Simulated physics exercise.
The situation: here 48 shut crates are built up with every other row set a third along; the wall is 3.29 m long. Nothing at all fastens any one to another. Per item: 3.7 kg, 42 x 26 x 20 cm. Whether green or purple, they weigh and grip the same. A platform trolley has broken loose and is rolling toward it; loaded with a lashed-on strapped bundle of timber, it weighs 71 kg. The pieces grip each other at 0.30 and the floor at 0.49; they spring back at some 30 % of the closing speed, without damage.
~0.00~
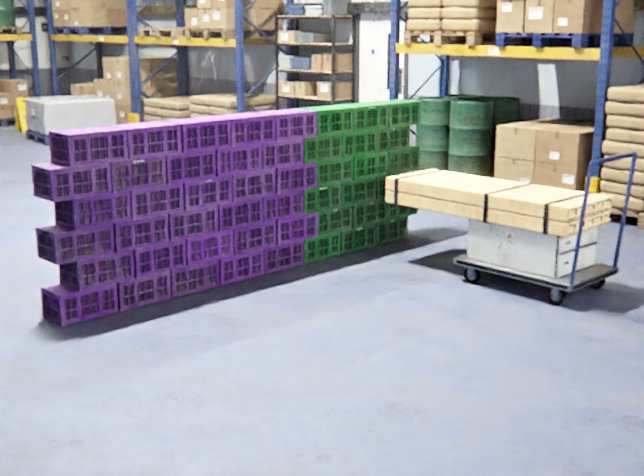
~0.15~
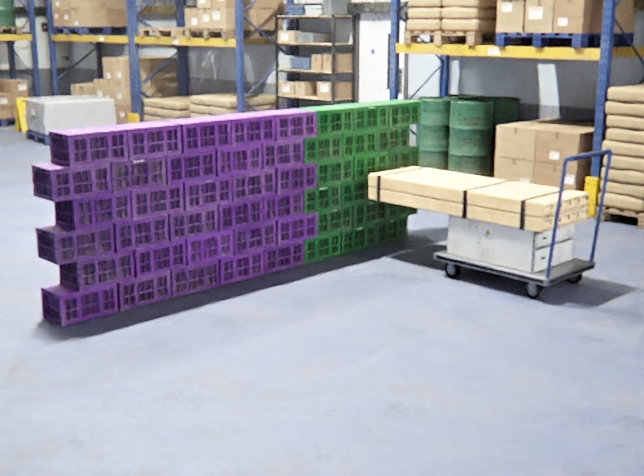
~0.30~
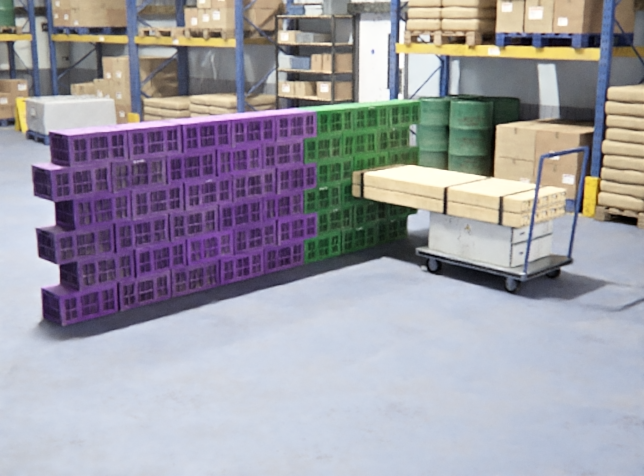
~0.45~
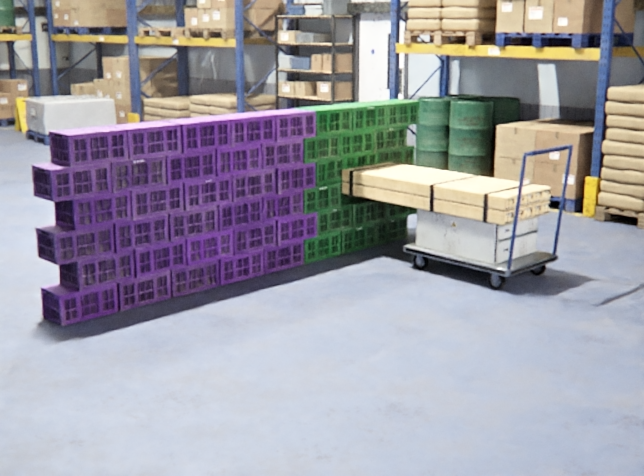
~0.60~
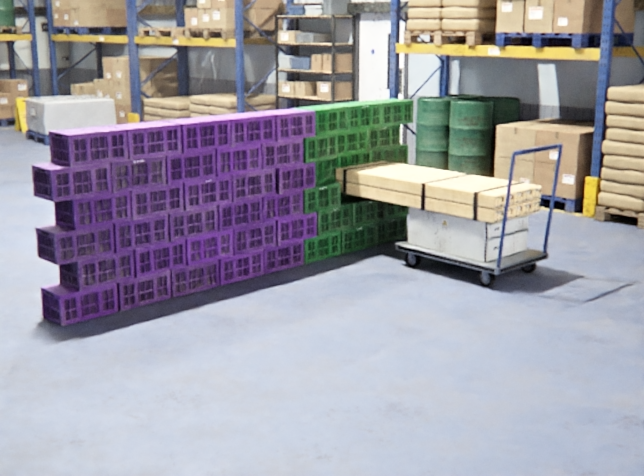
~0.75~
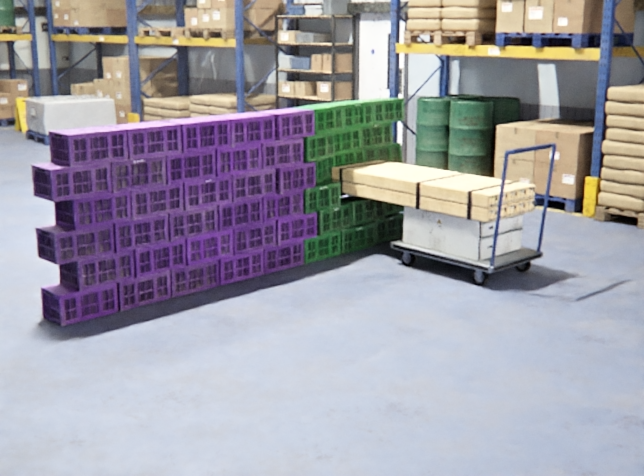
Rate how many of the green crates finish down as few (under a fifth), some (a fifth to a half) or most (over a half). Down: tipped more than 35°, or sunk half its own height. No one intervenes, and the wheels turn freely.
Most.
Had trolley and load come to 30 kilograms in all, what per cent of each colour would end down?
Result: Purple 0, green 0 %.
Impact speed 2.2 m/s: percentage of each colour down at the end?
Down at the end: Purple 0 per cent, green 50 per cent.
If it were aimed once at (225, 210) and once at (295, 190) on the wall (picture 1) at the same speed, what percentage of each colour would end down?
First try then second: Purple 50 and 30, green 0 and 30 per cent.
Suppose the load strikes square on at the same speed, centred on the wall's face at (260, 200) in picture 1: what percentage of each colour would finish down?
Result - purple: 40 %; green: 10 %.
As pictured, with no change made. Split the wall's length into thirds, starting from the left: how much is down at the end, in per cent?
In percent, the thirds read 0 on the left, 10 in the middle and 60 on the right.
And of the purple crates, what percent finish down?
The purple group finishes with 0% down.
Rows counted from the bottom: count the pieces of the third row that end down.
2 of them.
Around 1.16 s, load 32 cm past the wall's line, still rolling; 6 of the 18 green crates down (6 of 48 in all colours); top green crate tipped 14°, 10 cm lower.
Around 1.68 s, load 34 cm past the wall's line, stopped; 11 of the 18 green crates down (12 of 48 in all colours); top green crate tipped 75°, 75 cm lower.
Finally (3.3 s), load 34 cm past the wall's line, stopped; 11 of the 18 green crates down (12 of 48 in all colours); top green crate 1.02 m lower; top purple crate unmoved. That is 61 per cent. Seen by the last camera, middles, top green crate near (173, 203), top purple crate near (145, 140).
